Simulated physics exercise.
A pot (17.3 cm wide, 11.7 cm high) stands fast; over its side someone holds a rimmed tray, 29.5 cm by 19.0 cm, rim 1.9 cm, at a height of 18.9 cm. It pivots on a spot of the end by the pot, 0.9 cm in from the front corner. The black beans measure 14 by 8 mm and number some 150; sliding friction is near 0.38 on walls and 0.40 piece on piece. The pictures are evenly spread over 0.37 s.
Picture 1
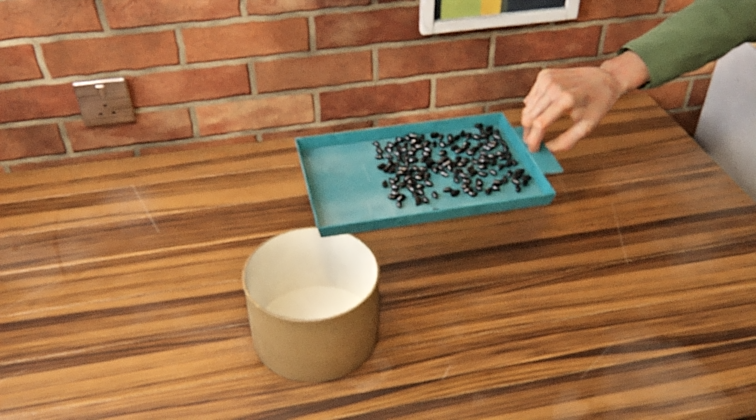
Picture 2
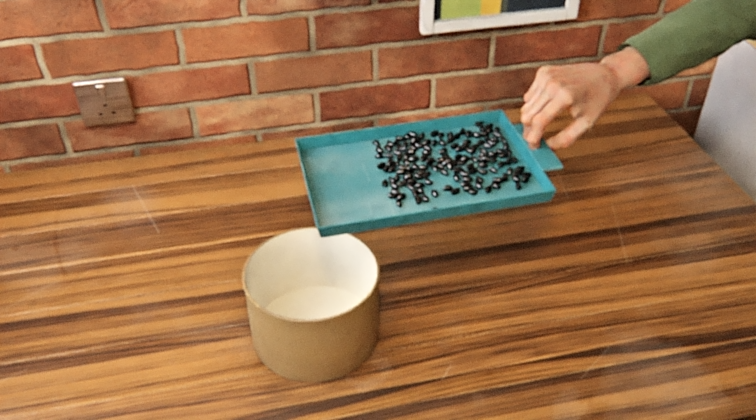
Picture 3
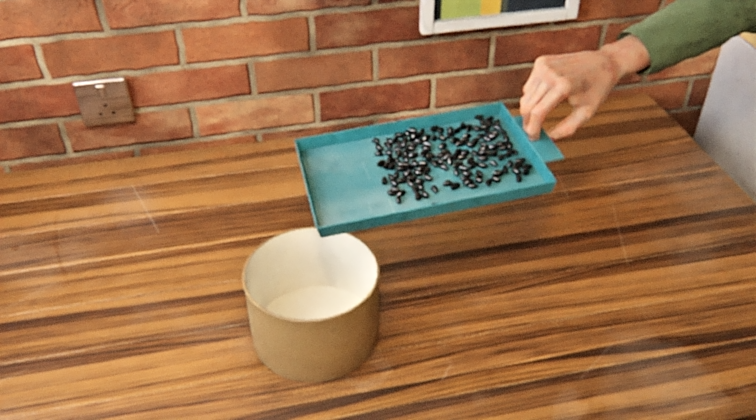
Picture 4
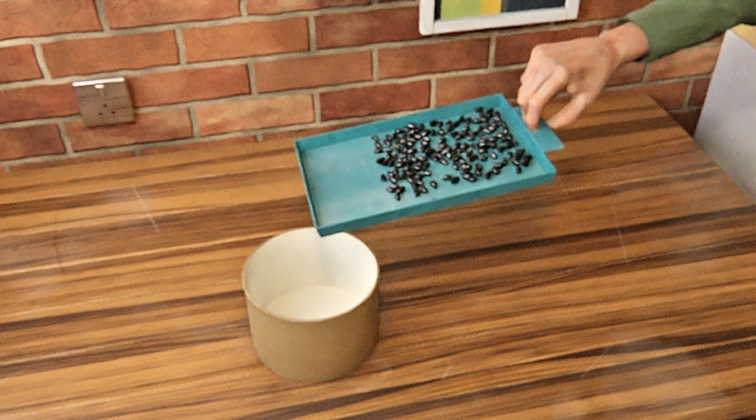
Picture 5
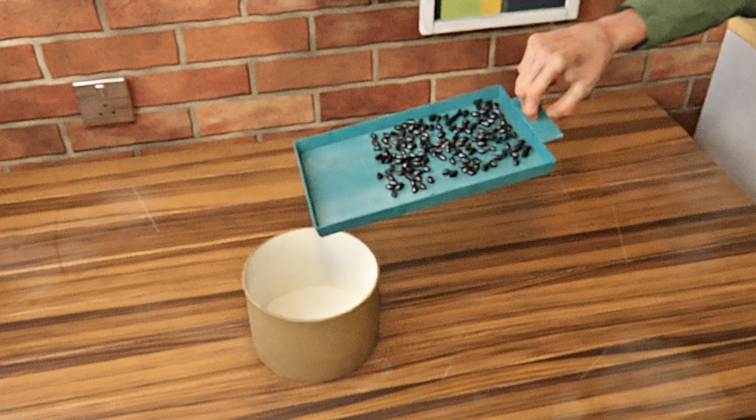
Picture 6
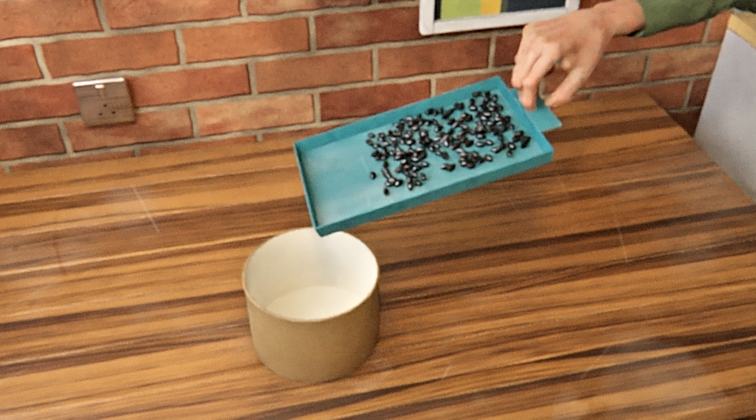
A hand gradually raising the right end of a teal tray of shiny black beans beside a round pot on a wooden table.
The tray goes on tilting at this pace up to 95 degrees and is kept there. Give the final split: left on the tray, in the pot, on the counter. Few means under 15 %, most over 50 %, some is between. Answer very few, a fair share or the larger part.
Tray very few, pot a fair share, counter the larger part.
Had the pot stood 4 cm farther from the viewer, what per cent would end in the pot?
In that case some 55 per cent.
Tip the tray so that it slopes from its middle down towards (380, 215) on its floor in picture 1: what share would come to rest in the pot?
About 95 per cent.
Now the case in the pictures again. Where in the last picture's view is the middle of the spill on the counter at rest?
Near (274, 264).
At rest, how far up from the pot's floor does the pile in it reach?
Some 1.0 cm.
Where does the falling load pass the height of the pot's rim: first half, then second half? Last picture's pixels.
At about (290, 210), then at (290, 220).
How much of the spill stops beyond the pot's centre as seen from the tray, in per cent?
Roughly 70 per cent.
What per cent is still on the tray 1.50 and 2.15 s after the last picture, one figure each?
About 85, 10.
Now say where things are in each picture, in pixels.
Tray tilt 0 degrees, front corners at (321, 226) and (552, 192); middle of the pieces at (448, 163); pot at (311, 271), in the first frame.
Tray tilt 1 degrees, front corners at (320, 226) and (552, 189); middle of the pieces at (448, 162), in the second frame.
Tray tilt 4 degrees, front corners at (320, 226) and (553, 180), lowest corner left back; middle of the pieces at (448, 156), in the third frame.
Tray tilt 7 degrees, front corners at (319, 226) and (552, 170), lowest corner left back; middle of the pieces at (447, 151), in the fourth frame.
Tray tilt 10 degrees, front corners at (318, 226) and (552, 159), lowest corner left back; middle of the pieces at (446, 145), in the fifth frame.
Tray tilt 13 degrees, front corners at (317, 226) and (550, 149), lowest corner left back; middle of the pieces at (445, 139); pot at (311, 271), in the sixth frame.
Then, 0.90 s after the last picture, tilt 51 degrees; the tray holds 90 %, the pot 5 %.
Then, 1.50 s after the last picture, tilt 76 degrees; the tray holds 85 %, the pot 5 %.
Then, 2.15 s after the last picture, tilt 95 degrees; the tray holds 10 %, the pot 20 %.
In the end, tray 0 %, pot 30 %, counter 70 %.
